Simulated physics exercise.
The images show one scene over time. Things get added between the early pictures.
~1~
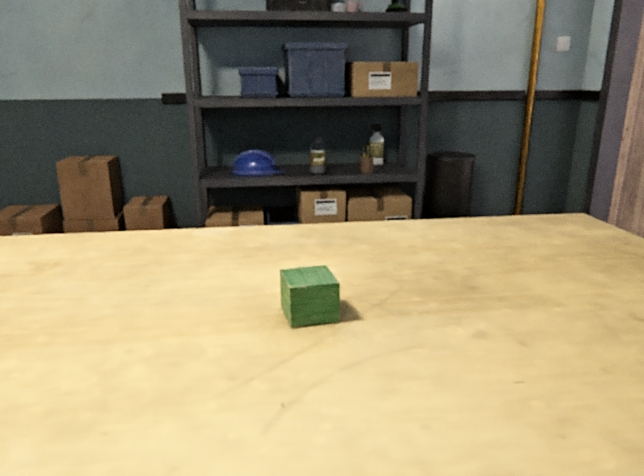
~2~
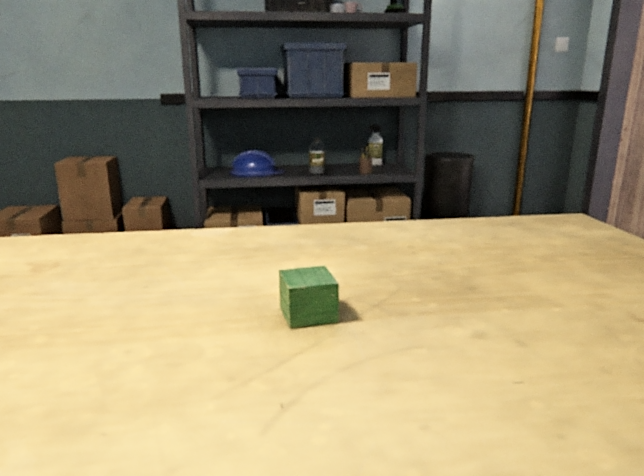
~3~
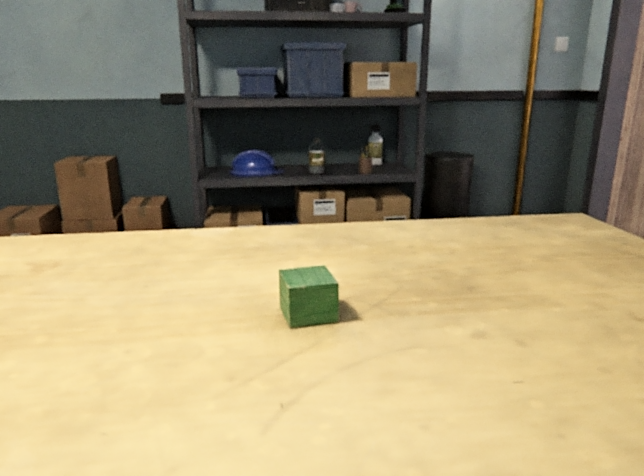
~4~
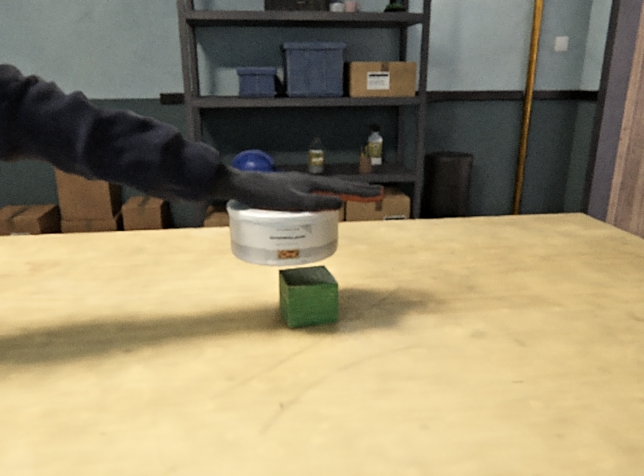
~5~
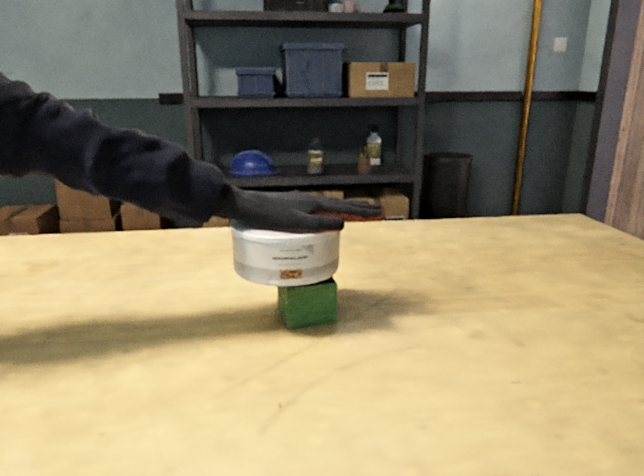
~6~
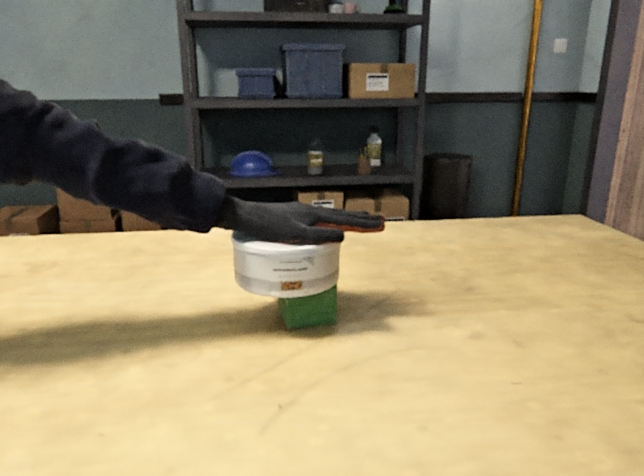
Gloved hand lowering a round white tub onto a small green block on a wooden table, with shelves behind.
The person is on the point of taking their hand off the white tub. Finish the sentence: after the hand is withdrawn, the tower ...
The tower stays upright.
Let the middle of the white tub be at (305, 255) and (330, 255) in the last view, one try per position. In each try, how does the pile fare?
With the first placement the pile remains stable, with the second it remains stable.
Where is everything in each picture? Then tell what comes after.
In the first frame, the last thing is not in view yet; green block (309, 295).
In the second frame, the last thing is not in view yet; green block (308, 296).
In the third frame, the last thing is not in view yet; green block (308, 296).
In the fourth frame, still above its spot; white tub (284, 225); green block (308, 295).
In the fifth frame, still above its spot; white tub (287, 244); green block (306, 296).
In the sixth frame, in place under the hand; white tub (287, 255); green block (306, 296).
Then, 0.50 s later than the last frame, all is still.
Then, 1.00 s later than the last frame, white tub resting near (287, 255).
When it is over, both as before. End places, in pixels of the last picture, white tub near (287, 255). The pile keeps its balance.
